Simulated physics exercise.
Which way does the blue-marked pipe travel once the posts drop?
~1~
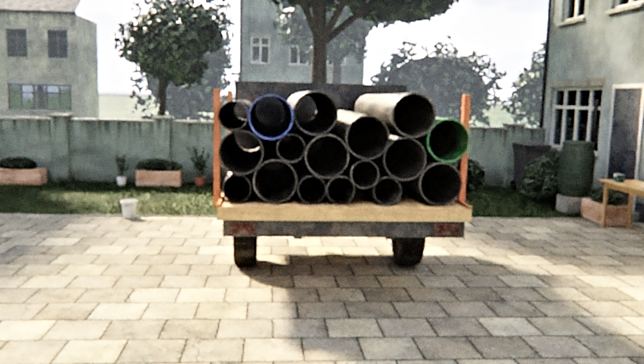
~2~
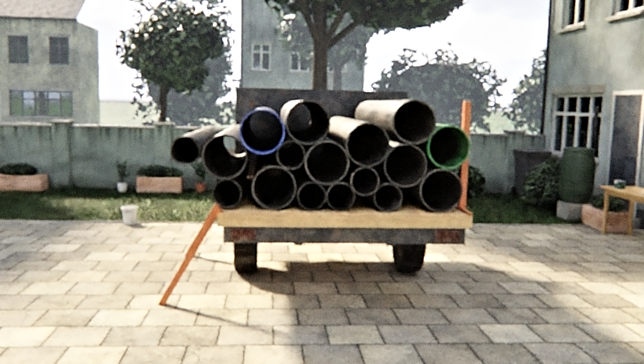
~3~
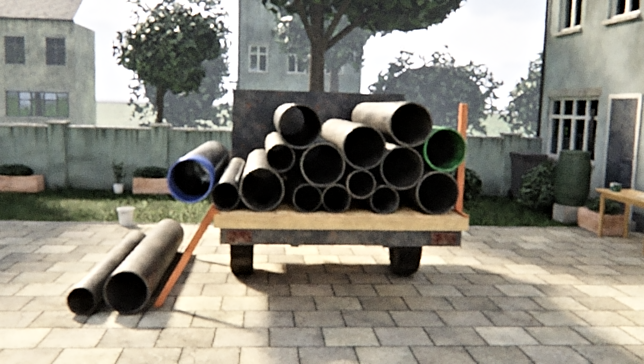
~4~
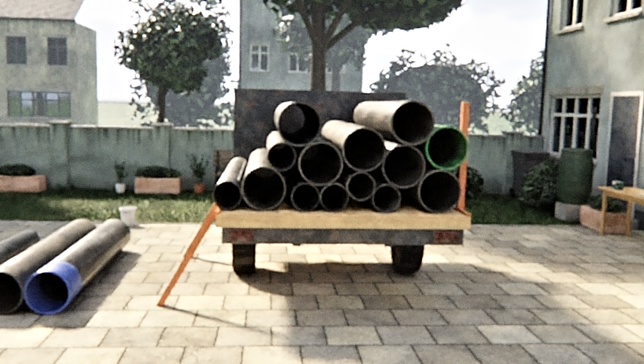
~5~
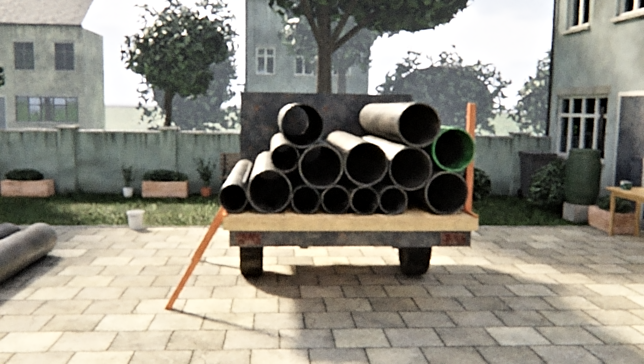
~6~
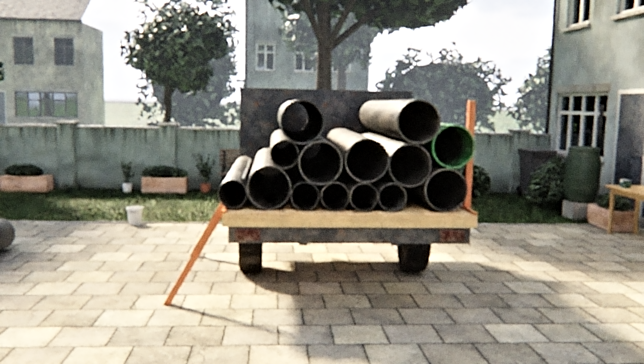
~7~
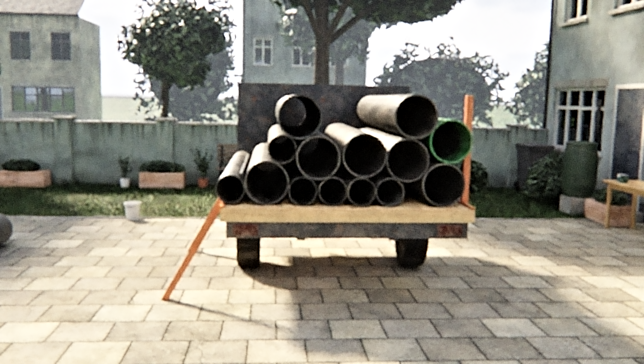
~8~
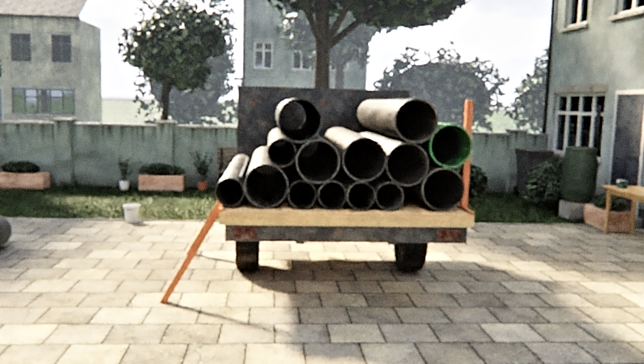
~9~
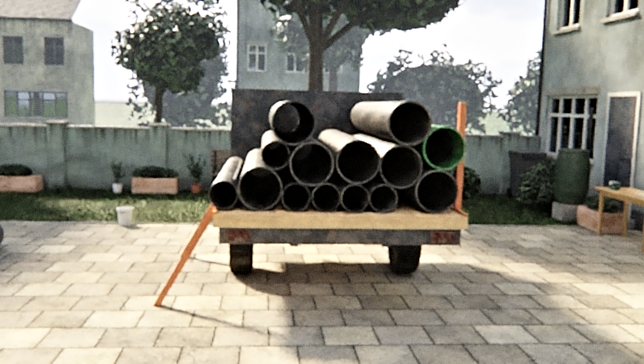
It moves to the left, rolling off the trailer and on across the paving.
In the video, the orange posts on the left edge of a trailer stacked with pipes swing down, and the blue-marked pipe and two others roll off that side onto the paving and away, while the green-marked pipe and the rest stay aboard.
